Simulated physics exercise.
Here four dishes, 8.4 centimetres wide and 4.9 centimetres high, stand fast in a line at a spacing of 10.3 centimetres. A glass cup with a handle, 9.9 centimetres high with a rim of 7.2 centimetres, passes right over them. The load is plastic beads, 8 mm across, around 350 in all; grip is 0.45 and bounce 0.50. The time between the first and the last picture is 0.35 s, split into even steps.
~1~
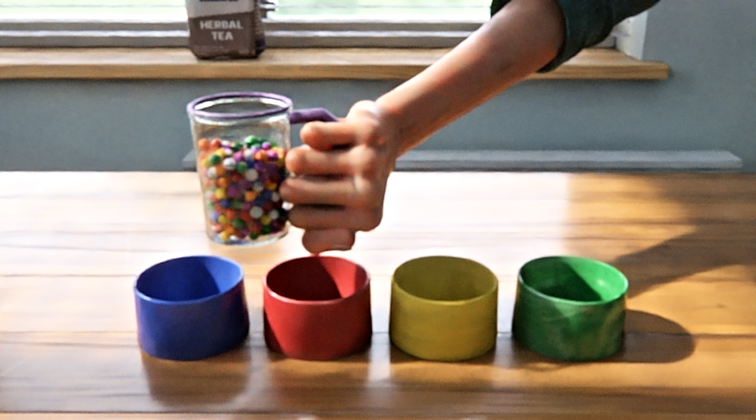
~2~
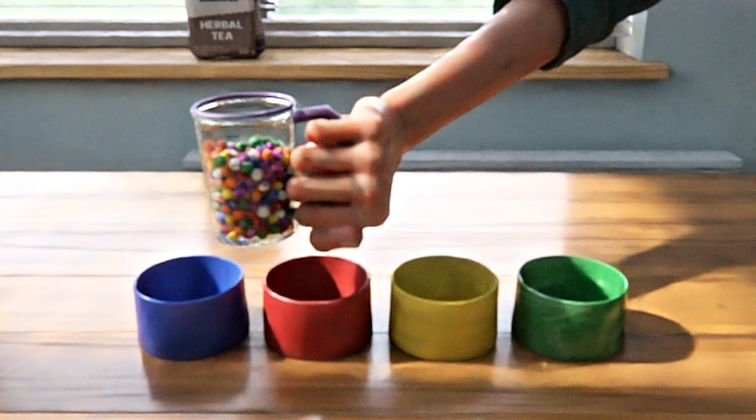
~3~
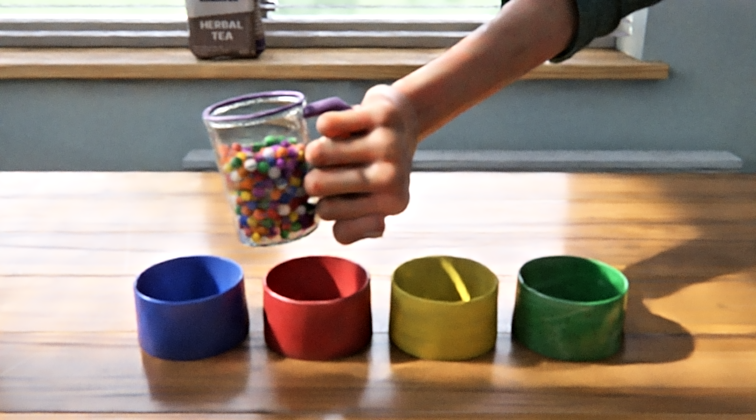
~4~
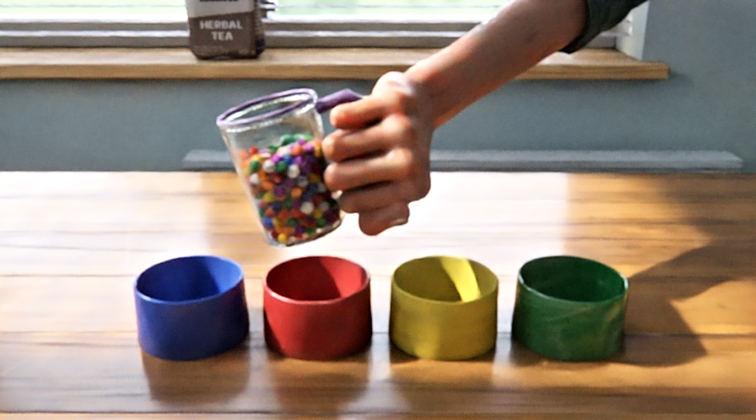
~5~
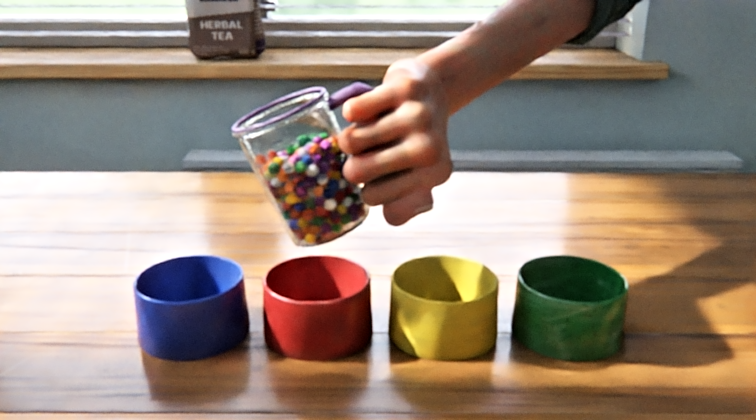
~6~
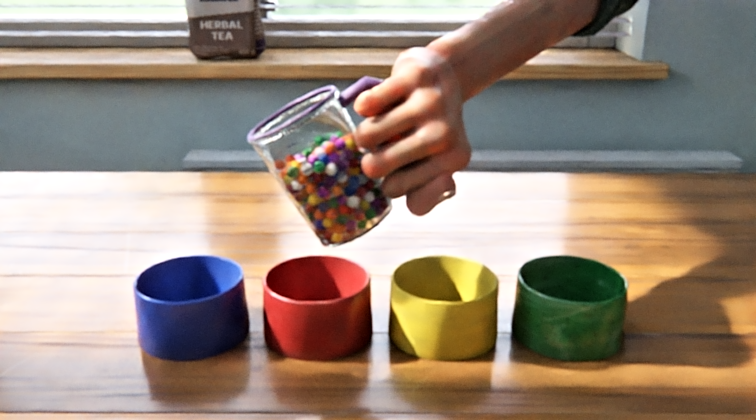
On a sunlit wooden table by a window, a hand held a clear cup of colorful beads above blue, red, yellow and green dishes, then moved it slightly right while gradually tilting it left.
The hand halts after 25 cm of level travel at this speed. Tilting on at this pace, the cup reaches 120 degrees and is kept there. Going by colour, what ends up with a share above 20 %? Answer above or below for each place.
Red: Below, blue: Below, green: Below, yellow: Above, counter: Above.
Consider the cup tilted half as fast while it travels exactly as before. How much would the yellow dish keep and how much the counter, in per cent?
The yellow dish 70, the counter 30.
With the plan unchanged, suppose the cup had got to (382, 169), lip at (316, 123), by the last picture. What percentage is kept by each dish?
Red: 0 / blue: 0 / green: 0 / yellow: 60.
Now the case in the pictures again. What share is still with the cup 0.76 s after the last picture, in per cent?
Close to 95 % of the load.
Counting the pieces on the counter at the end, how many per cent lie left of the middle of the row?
Estimated share comes to about 0 per cent.
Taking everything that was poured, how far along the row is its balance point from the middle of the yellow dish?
Around 2 cm away, toward the right-hand end.
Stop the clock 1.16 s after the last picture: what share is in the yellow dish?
Close to 45 percent of the load.
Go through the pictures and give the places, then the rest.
The first picture shows cup at (245, 169), tilt 0 degrees, lip at (192, 105), moved 0.0 cm; middle of the pieces at (244, 190); blue dish at (189, 278); red dish at (317, 278); yellow dish at (445, 278); green dish at (572, 278).
The second picture shows cup at (251, 169), tilt 2 degrees, lip at (195, 107), moved 0.4 cm; middle of the pieces at (251, 190).
The third picture shows cup at (267, 169), tilt 8 degrees, lip at (207, 112), moved 1.7 cm; middle of the pieces at (269, 190).
The fourth picture shows cup at (286, 169), tilt 15 degrees, lip at (220, 119), moved 3.2 cm; middle of the pieces at (291, 189).
The fifth picture shows cup at (306, 169), tilt 22 degrees, lip at (235, 127), moved 4.6 cm; middle of the pieces at (313, 189).
The sixth picture shows cup at (325, 169), tilt 28 degrees, lip at (251, 136), moved 6.1 cm; middle of the pieces at (334, 188); blue dish at (189, 278); red dish at (317, 278); yellow dish at (445, 278); green dish at (572, 278).
Then, 0.45 s after the last picture, tilt 72 degrees; cup holds 100 %.
Then, 0.76 s after the last picture, tilt 102 degrees; cup holds 95 %, yellow 5 %.
Then, 1.16 s after the last picture, tilt 120 degrees; cup holds 25 %, yellow 45 %.
In the end, red 0 %, blue 0 %, green 0 %, yellow 60 %, counter 35 %.
